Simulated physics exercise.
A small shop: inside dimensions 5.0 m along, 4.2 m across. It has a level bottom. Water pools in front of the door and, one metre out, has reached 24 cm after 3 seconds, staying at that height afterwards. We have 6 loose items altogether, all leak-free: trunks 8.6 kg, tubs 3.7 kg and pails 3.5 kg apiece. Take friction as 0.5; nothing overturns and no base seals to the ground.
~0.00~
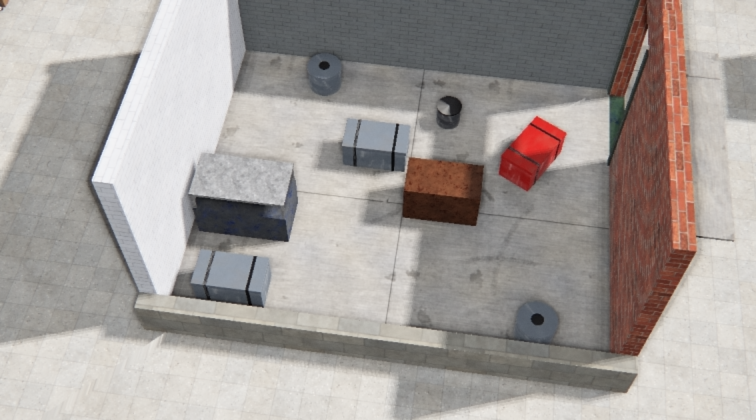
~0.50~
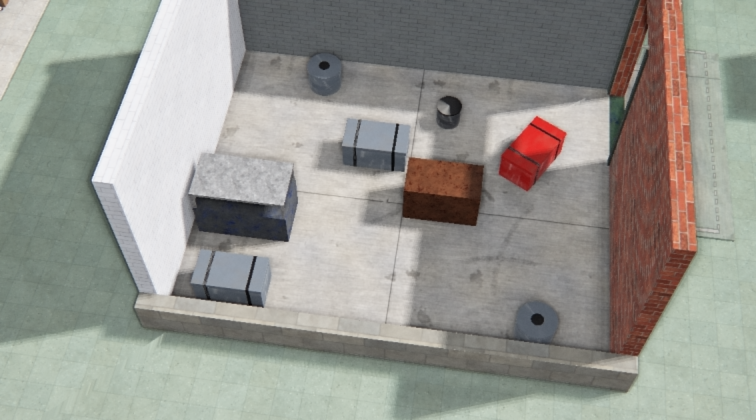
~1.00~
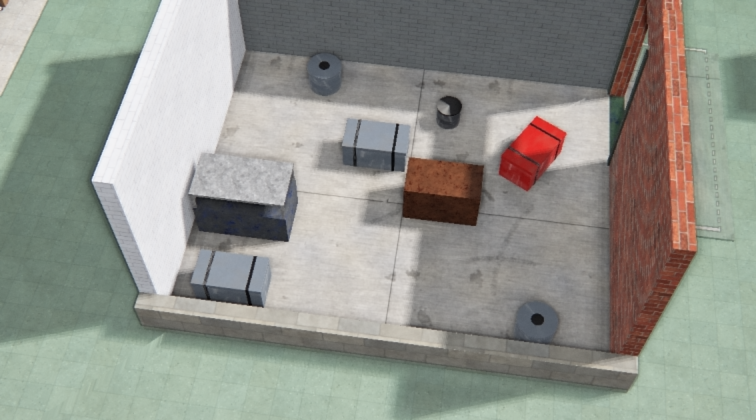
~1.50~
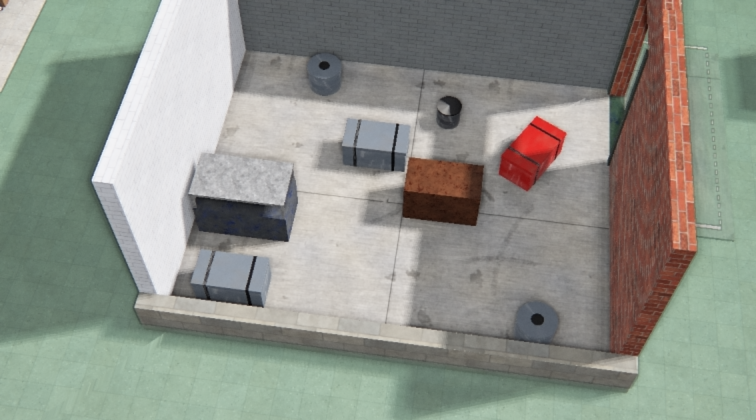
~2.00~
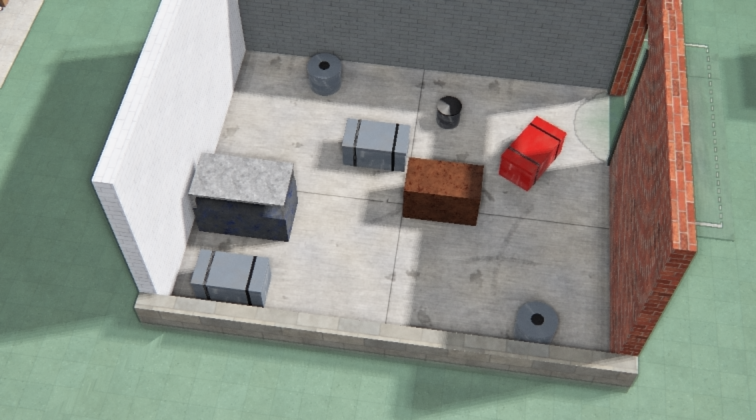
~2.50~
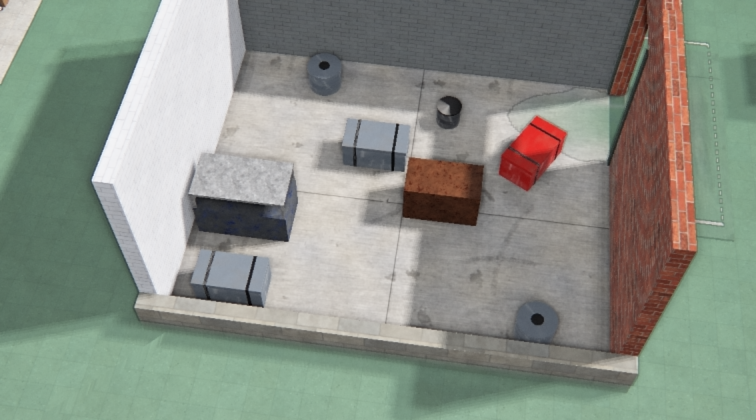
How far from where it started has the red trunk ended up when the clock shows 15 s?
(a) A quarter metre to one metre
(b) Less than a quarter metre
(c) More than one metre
Answer: A.
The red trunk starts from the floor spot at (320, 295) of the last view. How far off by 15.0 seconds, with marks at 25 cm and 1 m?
Well, it gets shoved far.
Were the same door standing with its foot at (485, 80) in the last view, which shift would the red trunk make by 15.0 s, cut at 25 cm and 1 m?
In that case the red trunk goes a long way.
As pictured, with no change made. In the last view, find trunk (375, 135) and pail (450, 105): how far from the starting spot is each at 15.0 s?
250 cm, 350 cm.
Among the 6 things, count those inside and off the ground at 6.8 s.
I get 3.
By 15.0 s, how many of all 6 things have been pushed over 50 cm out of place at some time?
All told, that gives 5.
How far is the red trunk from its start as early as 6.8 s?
100 cm, give or take.
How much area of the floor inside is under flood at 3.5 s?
Roughly 4.0 m2 of it is wet.
After 3.5 s the red trunk is near (517, 158), 0.3 m from its start, aground; 0 afloat.
After 6.8 s the red trunk is near (512, 208), 1.0 m from its start, aground; 3 afloat.
After 11.0 s the red trunk is near (523, 243), 1.5 m from its start, afloat; 5 afloat.
After 15.0 s the red trunk is near (488, 135), 0.6 m from its start, afloat; 6 afloat.
